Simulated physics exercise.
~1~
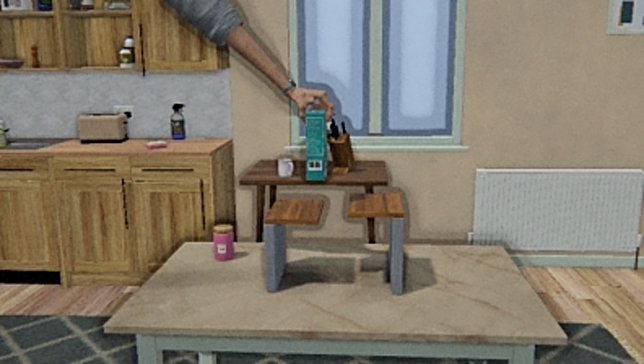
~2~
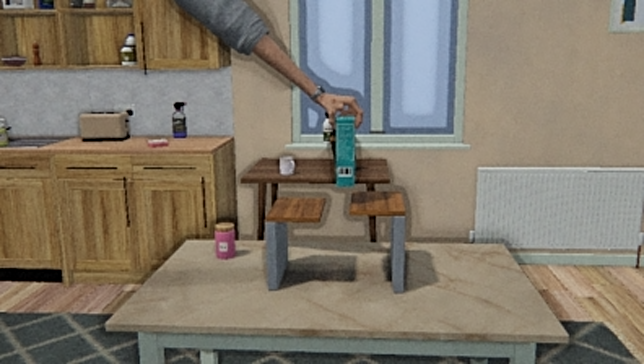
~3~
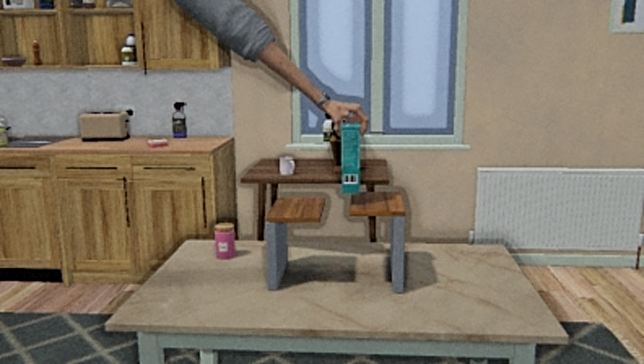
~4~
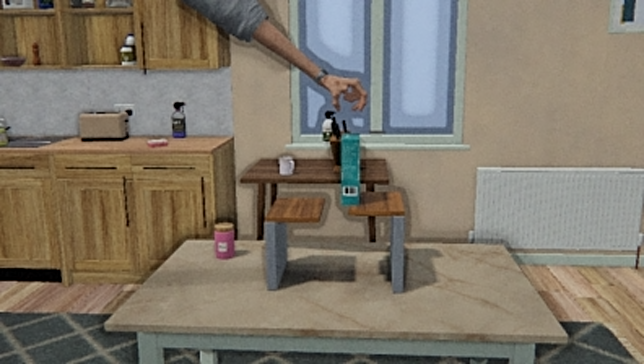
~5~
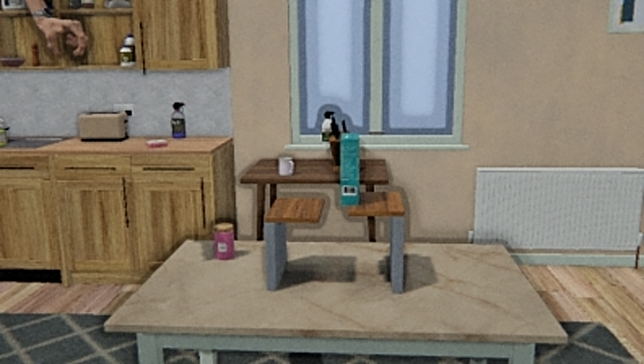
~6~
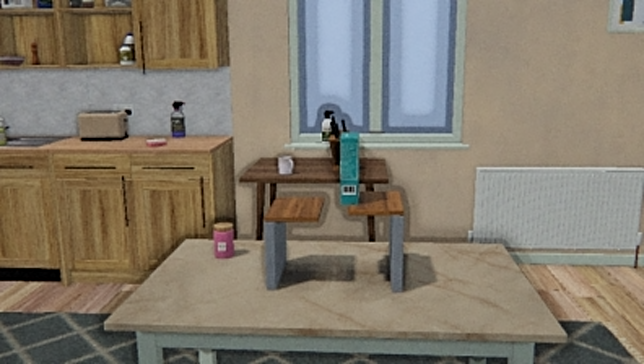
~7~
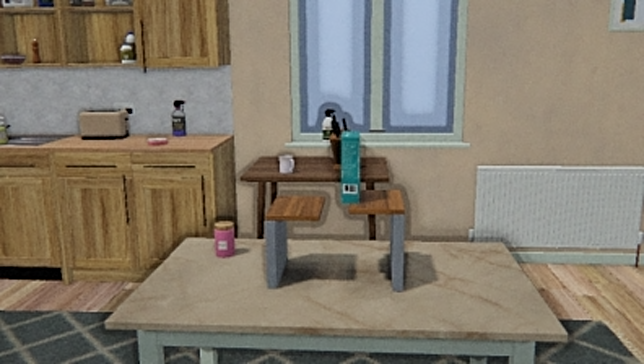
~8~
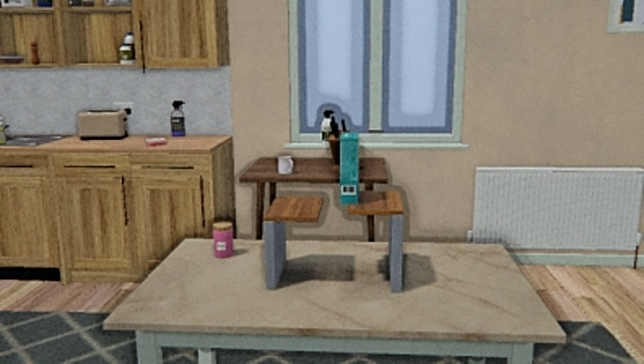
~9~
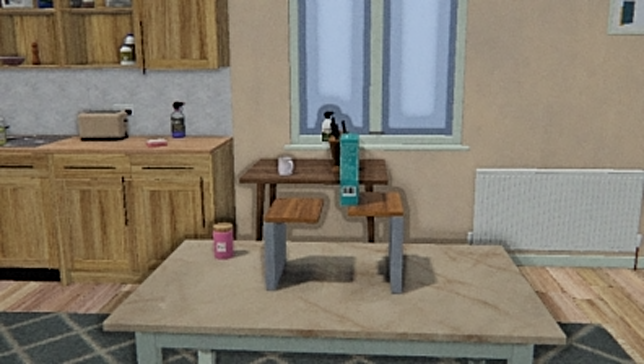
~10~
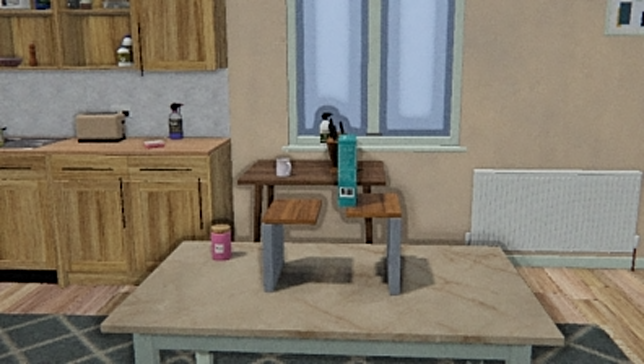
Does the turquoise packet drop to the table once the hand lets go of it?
No, the packet does not drop to the table. It stays upright, caught at the inner edge of the right stand.
